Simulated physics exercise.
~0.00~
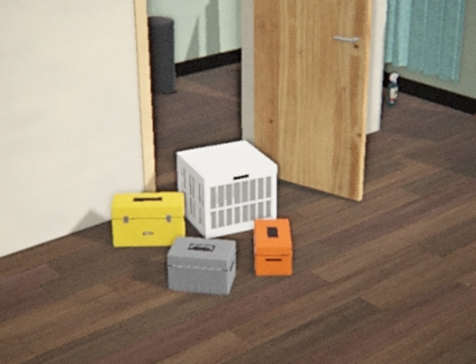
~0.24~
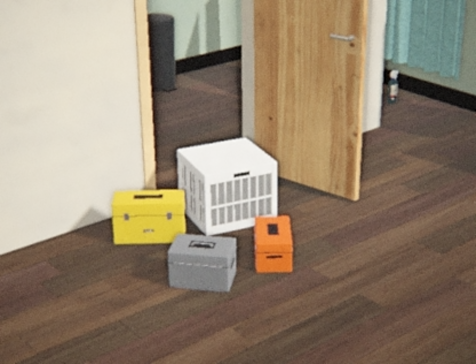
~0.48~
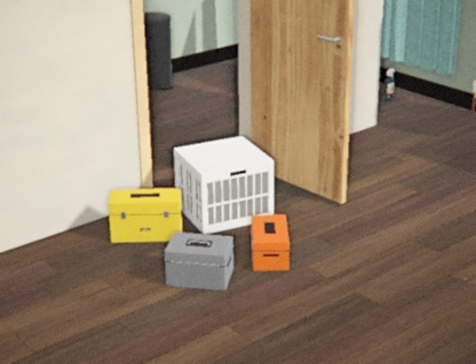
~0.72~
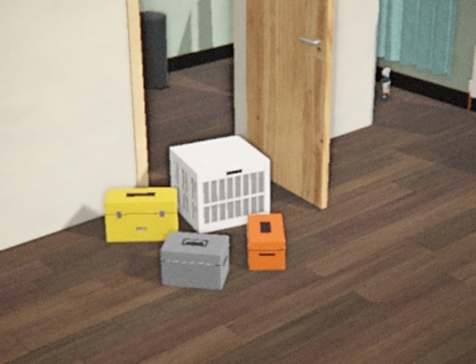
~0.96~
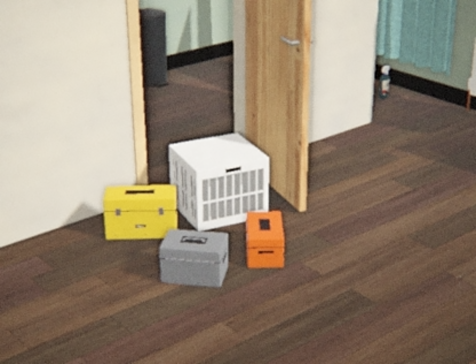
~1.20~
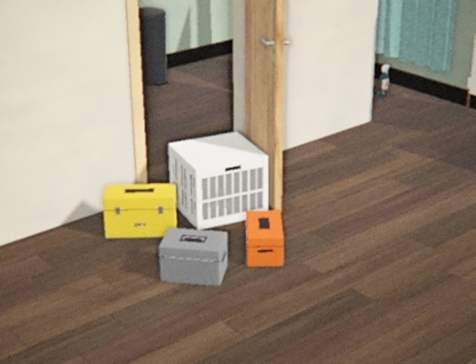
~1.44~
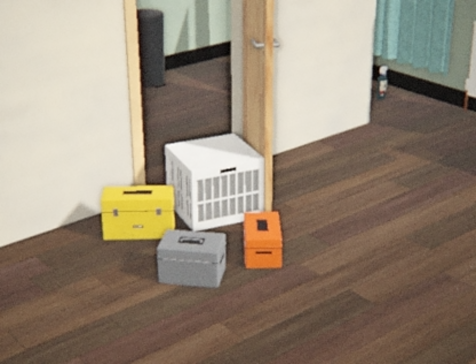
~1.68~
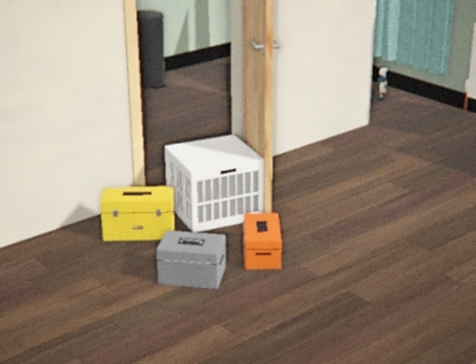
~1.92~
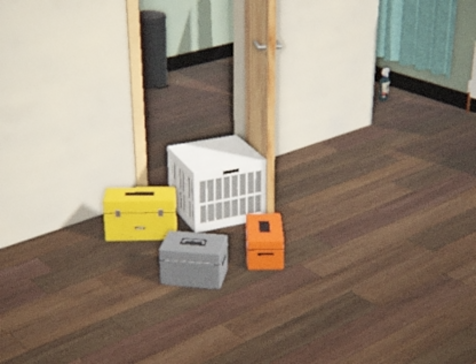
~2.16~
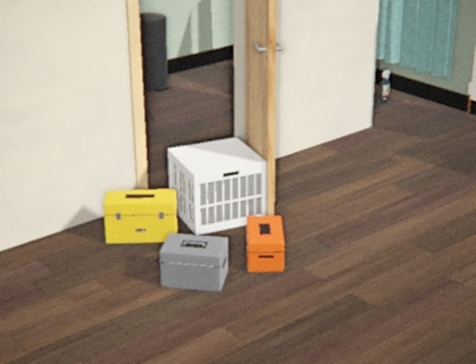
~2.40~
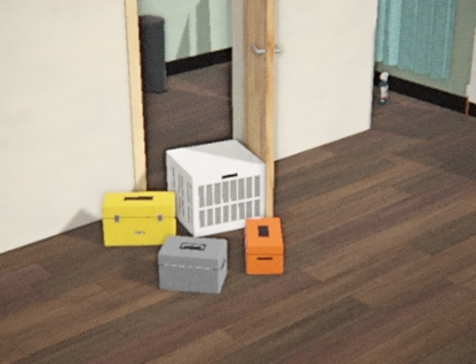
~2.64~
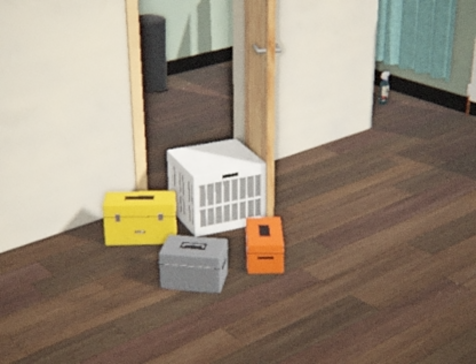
A wooden door stands wide open in a room with a dark plank floor, seen from above by a gently swaying camera. A slatted white chest sits in the doorway, with a yellow toolbox to its left, a grey one in front and an orange one to its right. The door slowly swings leftward toward the chest, narrowing to its edge as it turns, with nobody in sight. It then stops beside the chest and stays there, still well short of shut. The chest and the three toolboxes remain where they were, and the doorway is left partly open.
